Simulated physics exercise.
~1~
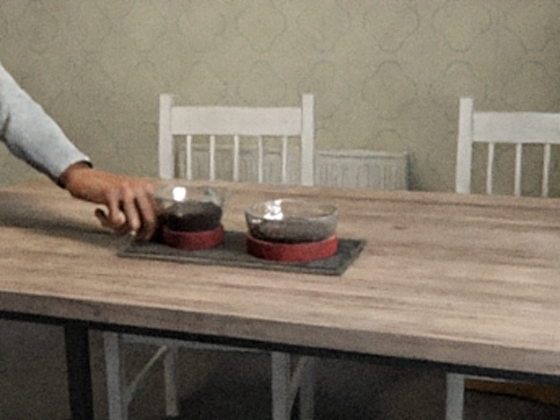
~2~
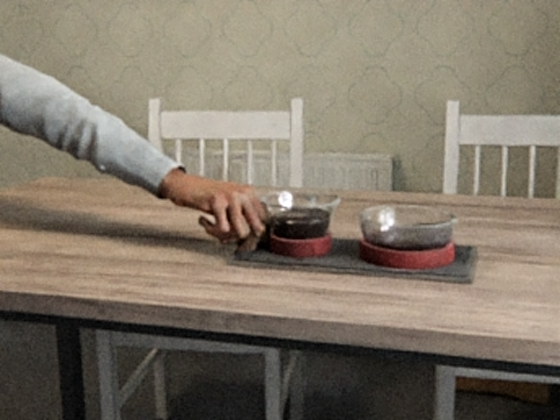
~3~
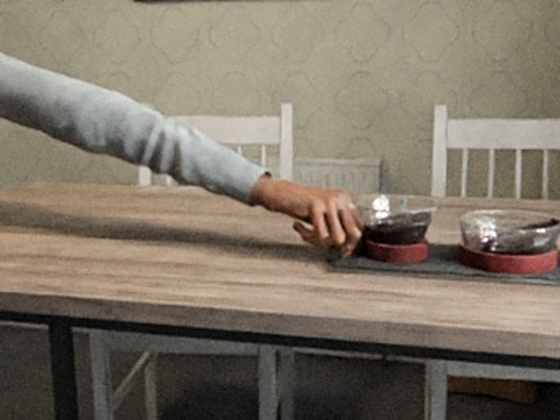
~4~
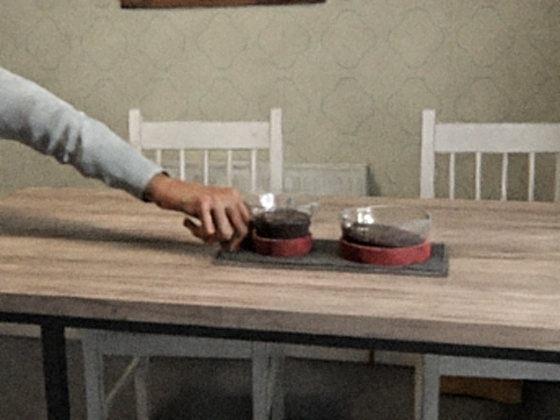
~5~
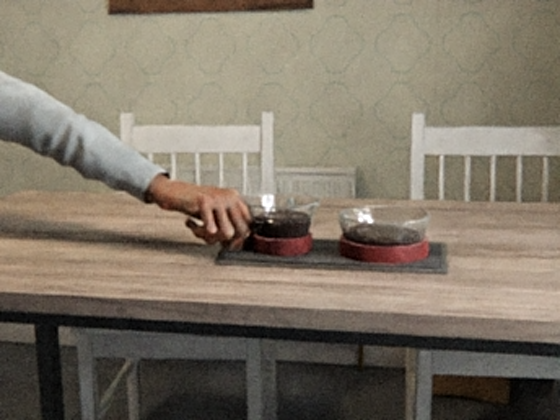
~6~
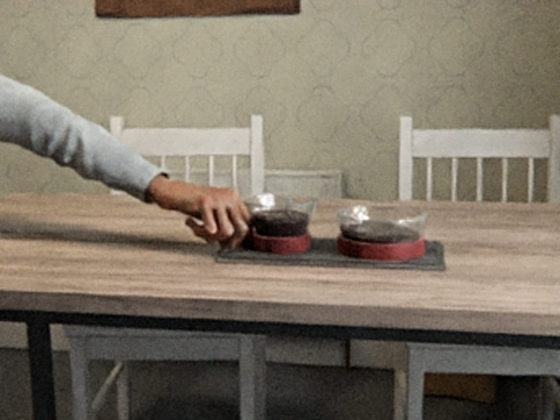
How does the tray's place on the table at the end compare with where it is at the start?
The tray ends up farther to the right on the table than where it began, because it comes only partway back.
